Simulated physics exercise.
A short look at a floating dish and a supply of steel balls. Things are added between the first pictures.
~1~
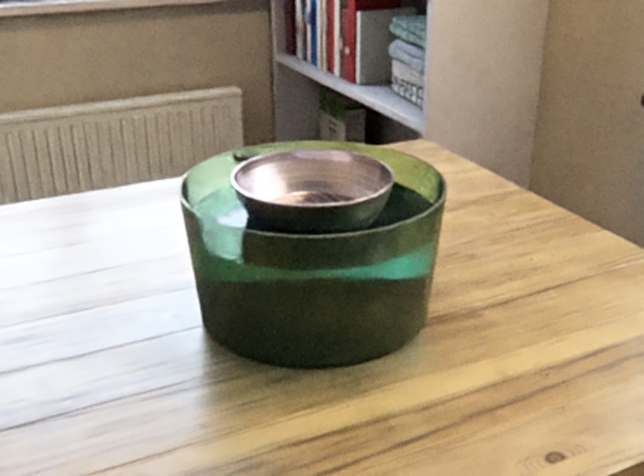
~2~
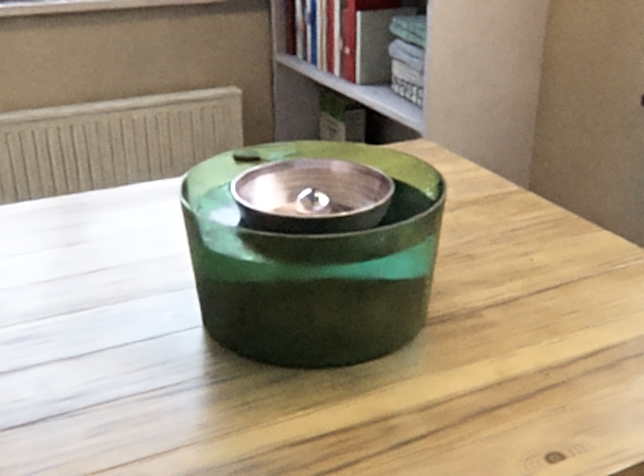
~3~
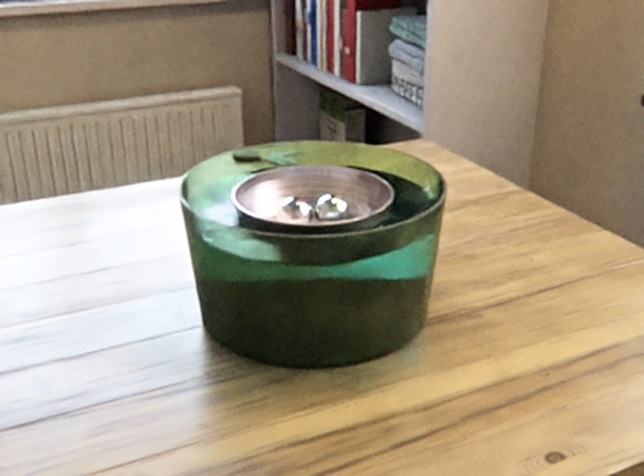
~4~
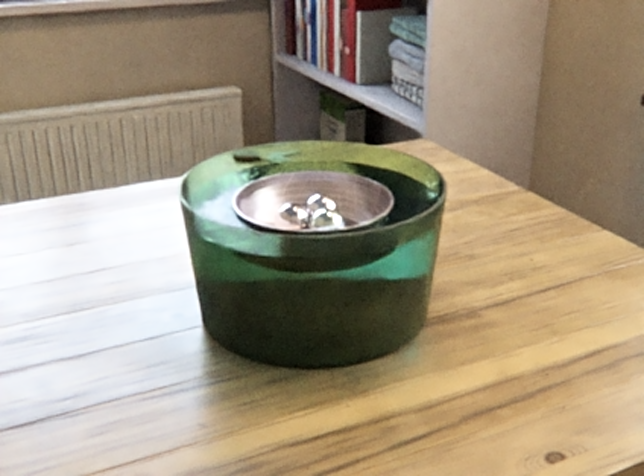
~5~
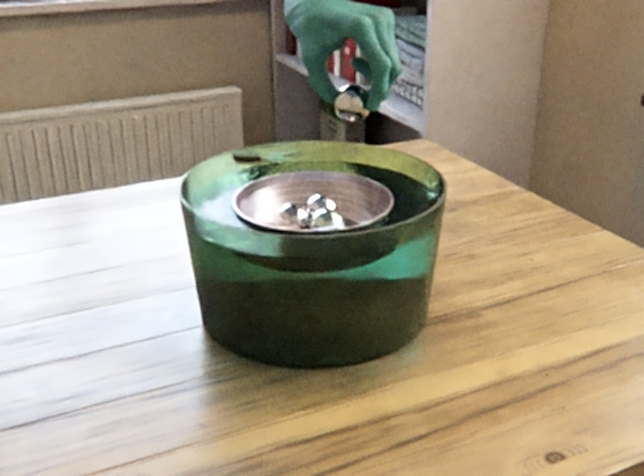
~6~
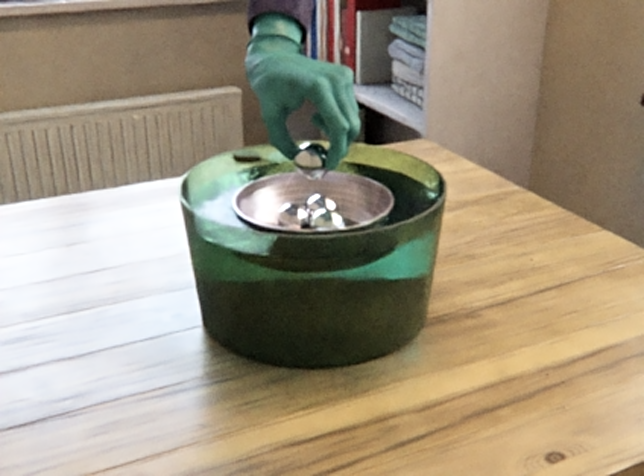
A teal-coloured hand comes in late over a green, see-through tub of liquid, which stands on a pale wooden table seen from slightly above, with a white radiator and a shelf of books behind. A copper-coloured dish floats inside, sitting lower as shiny silver balls collect in it, one after another, up to three. The hand then carries another ball leftward and down to just above the dish, while the camera stays still.
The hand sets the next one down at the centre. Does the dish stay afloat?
With one more the dish is swamped.
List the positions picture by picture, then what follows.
In the first picture, dish (313, 176) empty; most of its side above the surface.
In the second picture, dish (313, 186) with one aboard; about two thirds of its side above the surface.
In the third picture, dish (313, 194) with two aboard; about a third of its side above the surface.
In the fourth picture, dish (313, 199) with three aboard; hardly any of its side above the surface.
In the fifth picture, dish (313, 199) with three aboard; hardly any of its side above the surface; the next steel ball in the hand at (353, 103).
In the sixth picture, dish (313, 199) with three aboard; hardly any of its side above the surface; the next steel ball in the hand at (313, 161).
Next, the steel ball is in and the dish dips.
After that, water pours in over its edge.
Finally, the dish lies on the bottom with its load.
